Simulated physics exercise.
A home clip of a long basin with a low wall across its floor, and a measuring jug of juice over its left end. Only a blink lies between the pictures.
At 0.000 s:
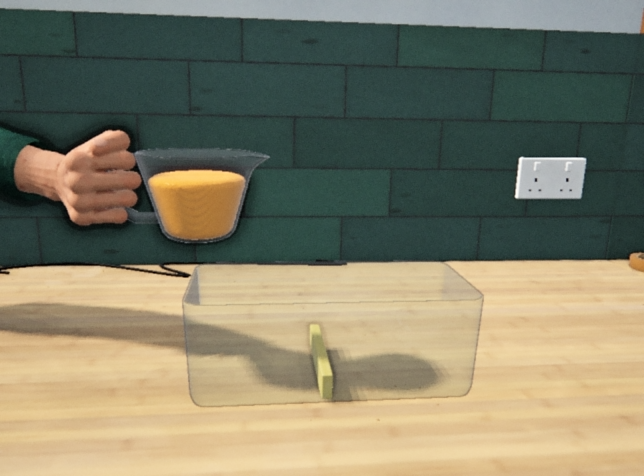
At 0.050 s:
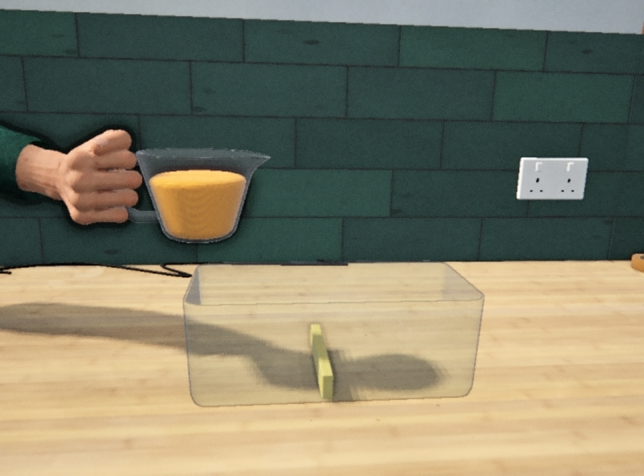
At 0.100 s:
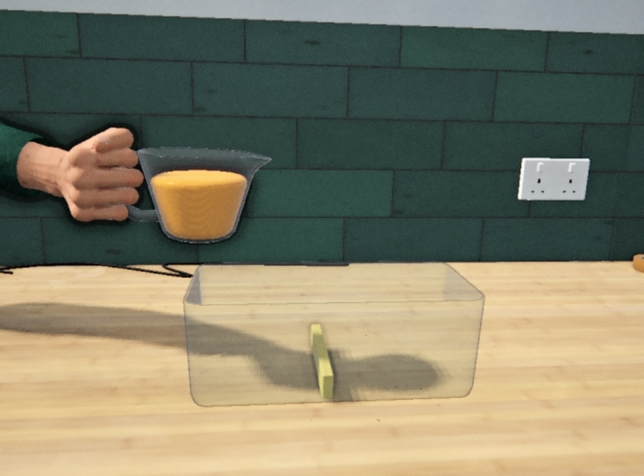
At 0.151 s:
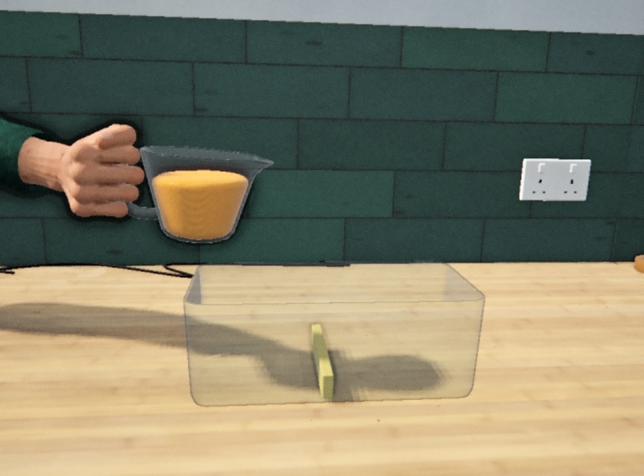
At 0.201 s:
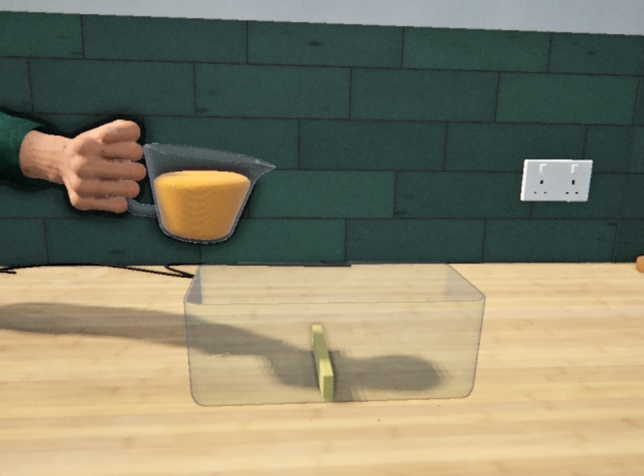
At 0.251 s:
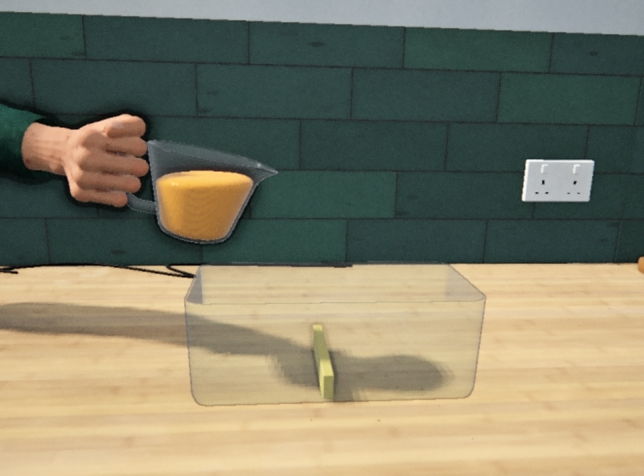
A hand in a dark green sleeve at the left grips a clear measuring jug of orange juice and slowly tips it slightly to the right, its spout dipping. Below sits a long, clear, empty basin with a low yellow-green wall across its floor. The pale wooden counter, green tiled wall and white socket at right are seen from the front, the view barely shifting.
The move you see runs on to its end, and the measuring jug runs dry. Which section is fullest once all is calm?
The left part.
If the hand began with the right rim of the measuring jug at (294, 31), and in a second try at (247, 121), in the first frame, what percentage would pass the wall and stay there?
In turn 75 and 10 in a hundred.
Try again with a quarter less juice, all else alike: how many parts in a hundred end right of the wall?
About 10 per cent.
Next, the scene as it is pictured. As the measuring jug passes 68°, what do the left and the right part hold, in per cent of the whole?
Near 10 on the left, 0 on the right.
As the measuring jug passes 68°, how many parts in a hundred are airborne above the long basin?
Close to 20 per cent.
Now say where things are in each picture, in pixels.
In the first picture, tilt 0°; pouring edge (270, 156); surface from (149, 177) to (246, 178); the long basin's rim runs from (190, 284) to (463, 280); the wall's top is at (320, 348).
In the second picture, tilt 0°; pouring edge (271, 157); surface from (151, 177) to (247, 177).
In the third picture, tilt 2°; pouring edge (272, 158); surface from (152, 176) to (247, 178).
In the fourth picture, tilt 4°; pouring edge (274, 162); surface from (154, 176) to (250, 179).
In the fifth picture, tilt 8°; pouring edge (276, 166); surface from (157, 176) to (251, 179).
In the sixth picture, tilt 12°; pouring edge (278, 171); surface from (158, 177) to (254, 180).
By 0.68 s the tilt is 68° and 65 per cent is still to pour, 12 is left of the wall and 2 right of it.
By 1.00 s the tilt is 104° and 4 per cent is still to pour, 80 is left of the wall and 11 right of it.
By 1.33 s the tilt is 111° and 0 per cent is still to pour, 83 is left of the wall and 16 right of it.
By 1.69 s the tilt is 111° and 0 per cent is still to pour, 82 is left of the wall and 17 right of it.
At rest 82 per cent lies left of the wall, 17 right of it and 1 outside.
